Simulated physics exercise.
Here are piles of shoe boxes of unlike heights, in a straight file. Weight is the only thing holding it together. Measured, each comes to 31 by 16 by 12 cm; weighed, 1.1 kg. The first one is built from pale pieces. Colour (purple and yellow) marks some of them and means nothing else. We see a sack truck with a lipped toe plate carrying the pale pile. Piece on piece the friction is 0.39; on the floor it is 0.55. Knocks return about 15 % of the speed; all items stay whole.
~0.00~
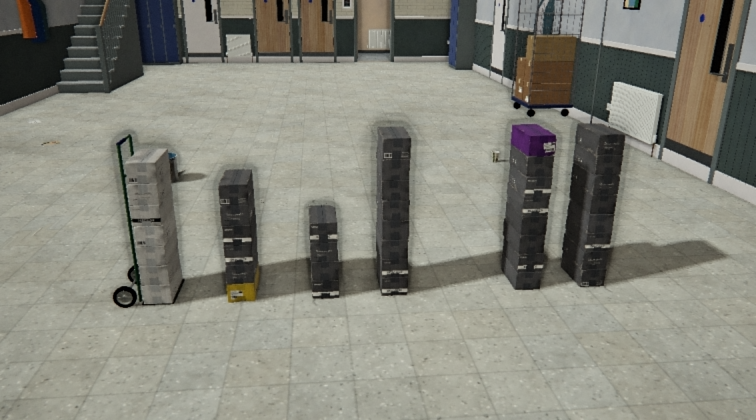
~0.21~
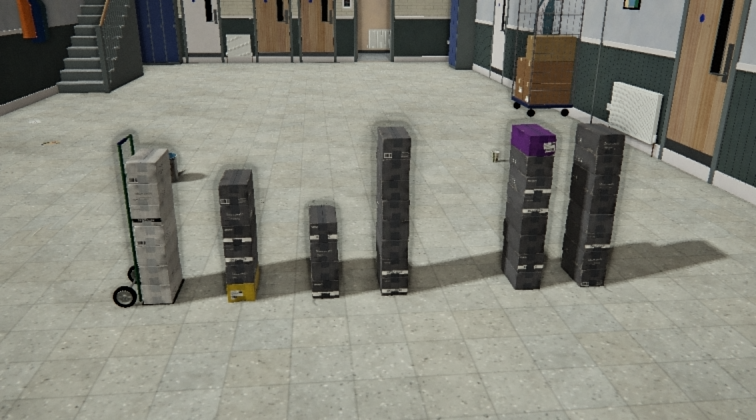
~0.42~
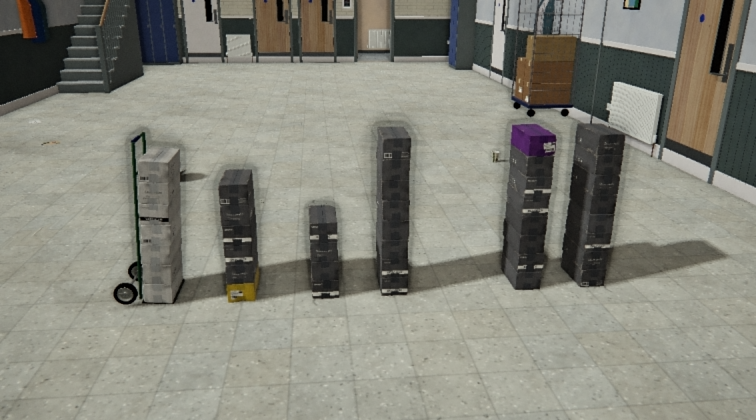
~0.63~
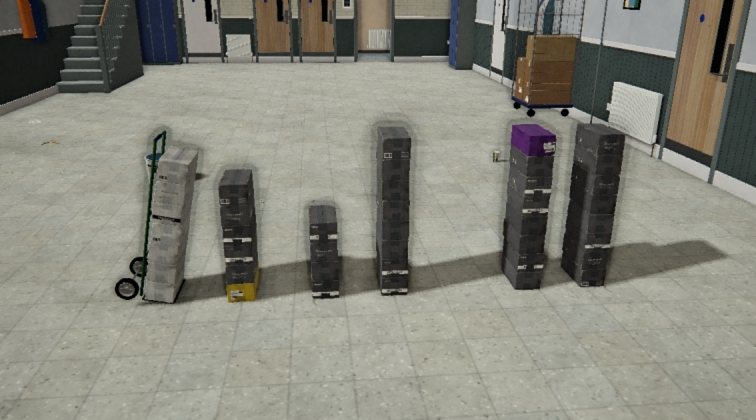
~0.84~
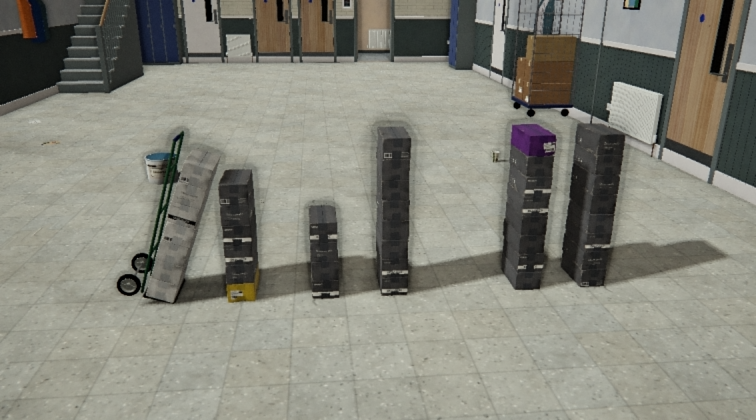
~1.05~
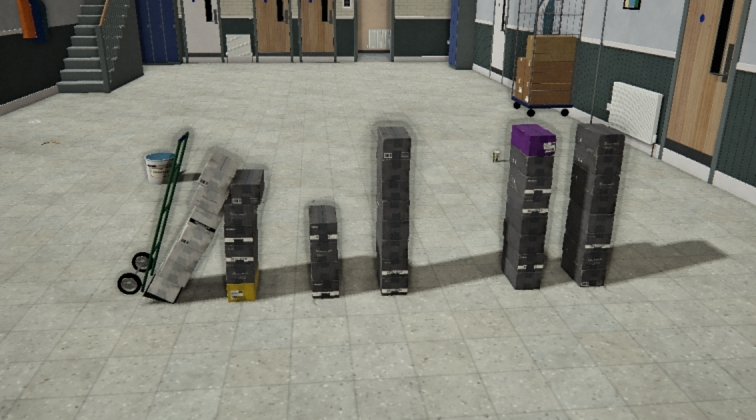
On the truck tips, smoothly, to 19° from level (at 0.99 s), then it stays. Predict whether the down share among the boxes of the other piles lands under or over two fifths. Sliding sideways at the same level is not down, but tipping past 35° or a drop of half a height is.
Prediction: Over two fifths.
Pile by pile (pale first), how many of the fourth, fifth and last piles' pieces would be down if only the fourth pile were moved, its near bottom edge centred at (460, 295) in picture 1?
Fourth 0, fifth 0, last 0 down.
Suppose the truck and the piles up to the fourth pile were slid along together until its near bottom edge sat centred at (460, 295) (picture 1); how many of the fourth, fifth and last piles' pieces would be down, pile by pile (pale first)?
Down by pile: Fourth 8, fifth 8, last 8.
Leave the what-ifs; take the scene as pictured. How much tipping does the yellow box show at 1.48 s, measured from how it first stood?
Tilt: Approx. 30°.
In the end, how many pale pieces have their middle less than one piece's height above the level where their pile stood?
I count 3 of the pale pieces.
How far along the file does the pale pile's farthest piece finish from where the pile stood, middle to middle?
About 90 cm.
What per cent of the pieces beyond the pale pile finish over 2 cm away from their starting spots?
The shifted ones make up 95 per cent.
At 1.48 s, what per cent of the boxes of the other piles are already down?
By that time it is 5 percent.
By 1.48 s, 7 of the pale pile down; 1 of the 34 other boxes down; yellow box tilted 31°.
By 2.26 s, 7 of the pale pile down; 9 of the 34 other boxes down; yellow box tilted 49°.
By 3.02 s, 7 of the pale pile down; 20 of the 34 other boxes down; purple box on its side; yellow box tilted 49°.
By 3.70 s, 7 of the pale pile down; 32 of the 34 other boxes down; purple box on its side; yellow box tilted 49°.
When it is over (5.4 s), 7 of the pale pile down; 32 of the 34 other boxes down; purple box on its side; yellow box tilted 49°. That is 94 per cent. In pixels of the last frame, middles, purple box near (508, 283), yellow box near (256, 275).
